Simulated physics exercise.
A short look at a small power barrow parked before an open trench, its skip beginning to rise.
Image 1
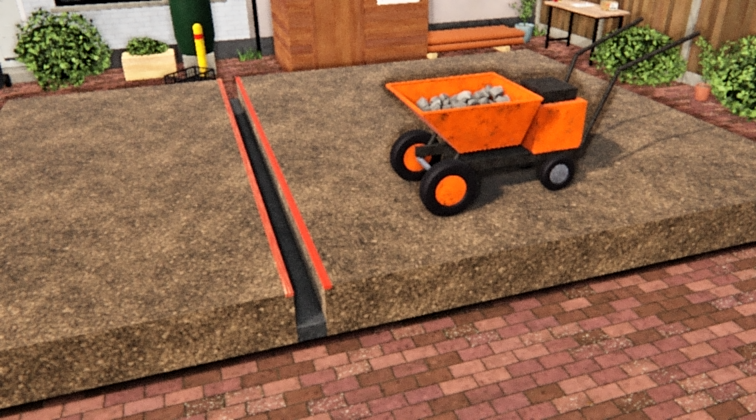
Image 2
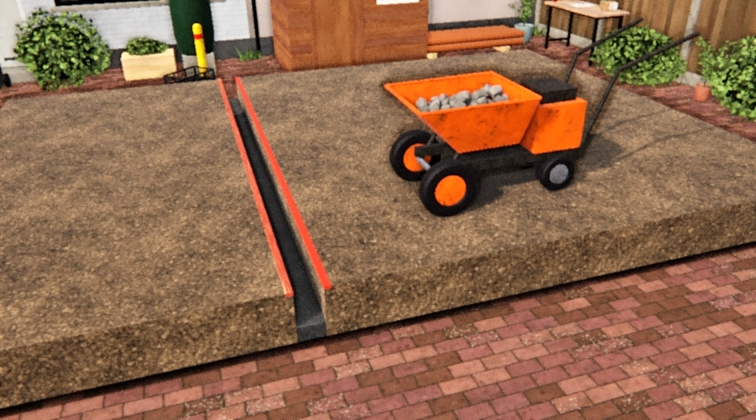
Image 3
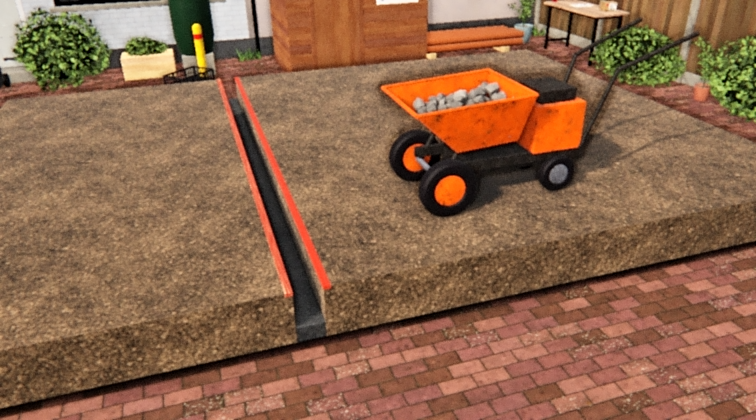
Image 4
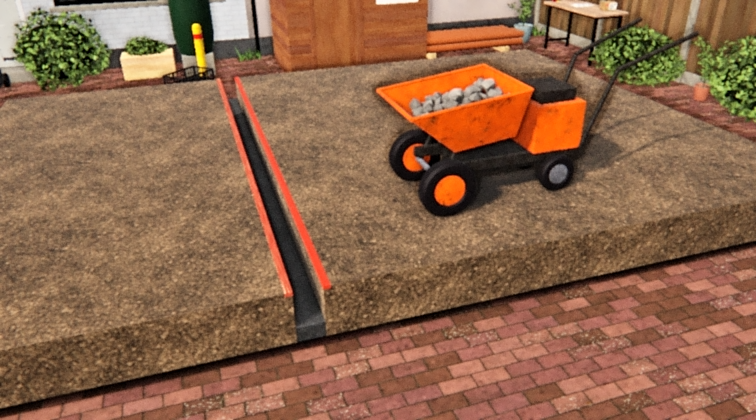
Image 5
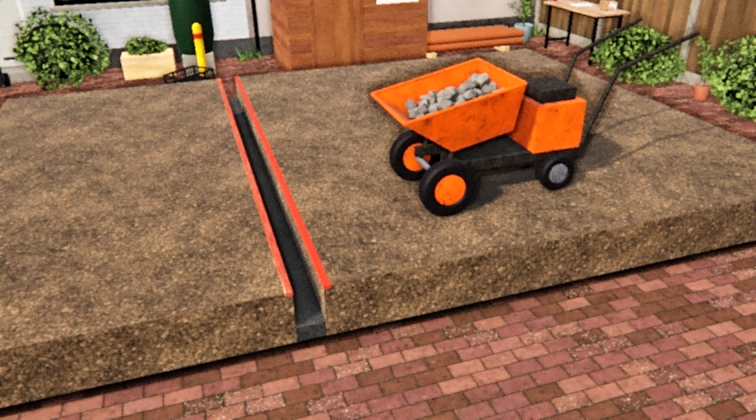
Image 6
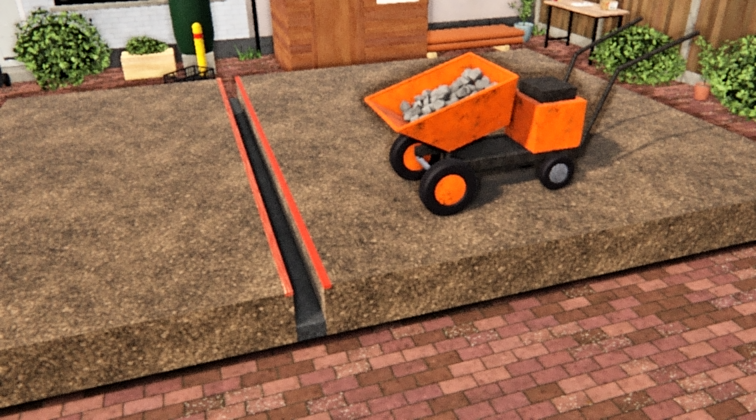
An orange power barrow loaded with grey stones stood still on a patch of dirt, right of a narrow red-edged trench, while its skip slowly tilted forward, the front lip dipping toward the left.
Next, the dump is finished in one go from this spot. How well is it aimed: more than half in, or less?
Trench misses most.
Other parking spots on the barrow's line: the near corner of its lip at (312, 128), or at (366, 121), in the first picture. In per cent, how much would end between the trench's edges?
Okay, so the first one ends at 0 % and the second at 70 %.
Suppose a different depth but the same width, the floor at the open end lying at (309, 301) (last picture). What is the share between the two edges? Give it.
About 20 per cent.
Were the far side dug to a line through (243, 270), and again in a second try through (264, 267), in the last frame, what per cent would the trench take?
20 %, give or take, and then 20 %.
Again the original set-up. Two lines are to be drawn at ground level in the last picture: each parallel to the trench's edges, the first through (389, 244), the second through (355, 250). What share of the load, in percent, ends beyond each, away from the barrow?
I reckon some 70 per cent and some 60 per cent.
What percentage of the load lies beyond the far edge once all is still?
Result: Close to 0 %.
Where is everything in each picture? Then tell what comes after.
The first picture shows lip of the skip at (423, 114), level; top of the load at (474, 106), broken stones; first edge of the trench at (316, 258); far edge at (280, 264), the trench under half as wide as the skip, and about as deep as wide.
The second picture shows lip of the skip at (421, 115), level; top of the load at (473, 106).
The third picture shows lip of the skip at (417, 117), tipped barely; top of the load at (471, 105).
The fourth picture shows lip of the skip at (412, 120), tipped a little; top of the load at (488, 104).
The fifth picture shows lip of the skip at (405, 124), tipped a little; top of the load at (483, 99).
The sixth picture shows lip of the skip at (398, 130), tipped clearly; top of the load at (477, 95); first edge of the trench at (315, 257); far edge at (280, 264).
Soon after the last picture, skip tipped steeply; all in the skip.
A little later, skip tipped right over; about two thirds in the skip; about a third short of the trench; a stray few in or heaped over the trench.
Later still, skip tipped right over; about a quarter in the skip; about half short of the trench; about a quarter in or heaped over the trench; a stray few beyond it.
At rest, skip tipped right over; about a quarter in the skip; about half short of the trench; about a quarter in or heaped over the trench; a stray few beyond it.
